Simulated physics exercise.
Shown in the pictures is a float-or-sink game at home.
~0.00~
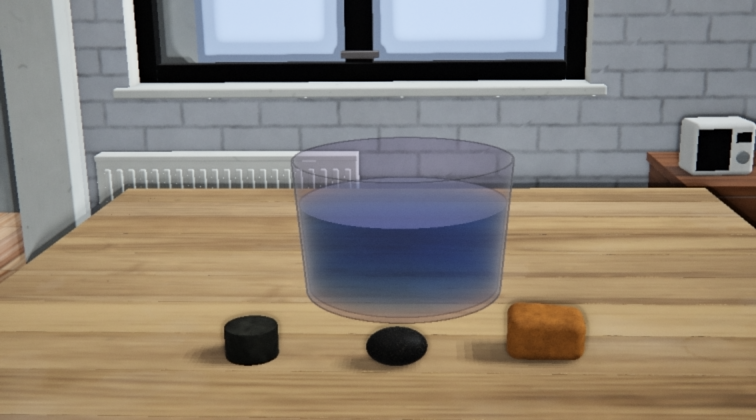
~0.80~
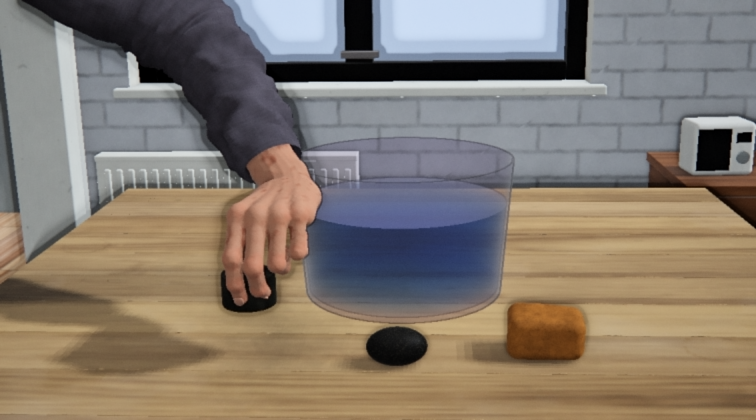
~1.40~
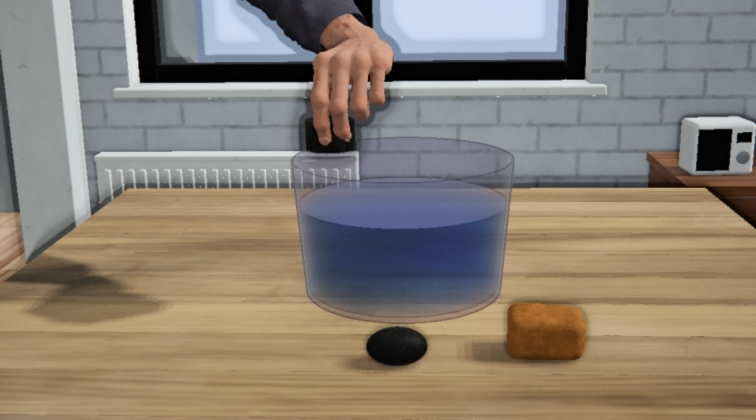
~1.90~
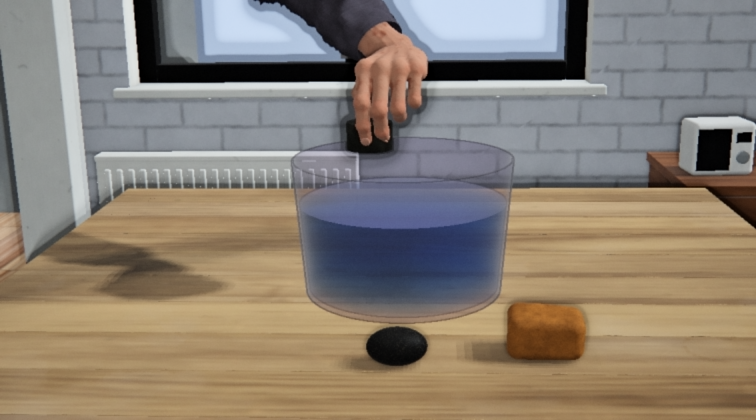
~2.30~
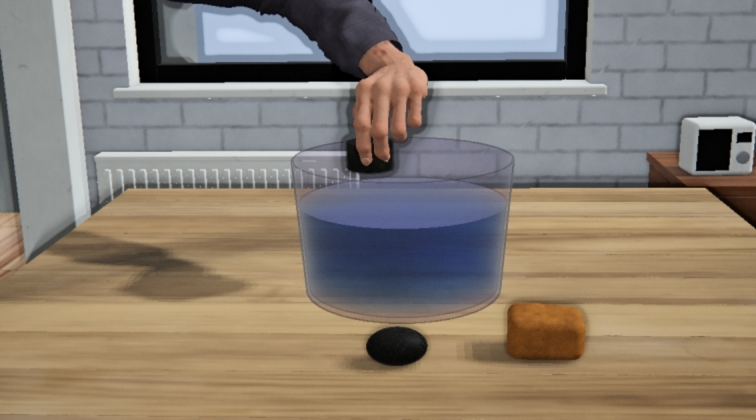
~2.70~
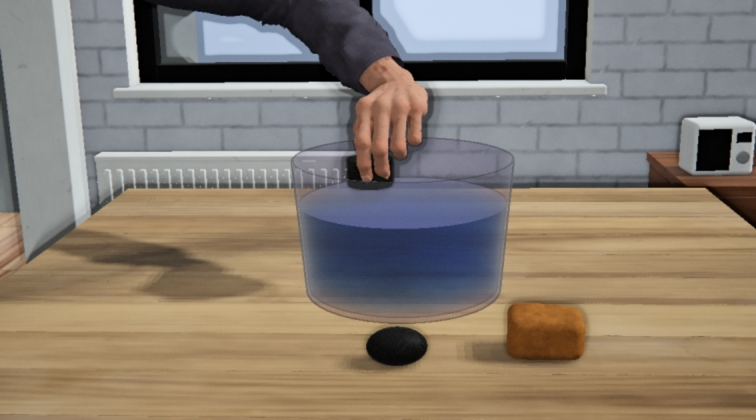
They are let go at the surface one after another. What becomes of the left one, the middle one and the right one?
Obs. - left heads down; middle heads down; right is buoyant.
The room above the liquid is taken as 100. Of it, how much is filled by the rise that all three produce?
It works out near 8 per cent.
Around 4.0 s, the iron weight ends at the bottom.
Around 8.0 s, the stone ends at the bottom.
Around 12.0 s, the bread roll bobs at the top; afloat, bread roll.
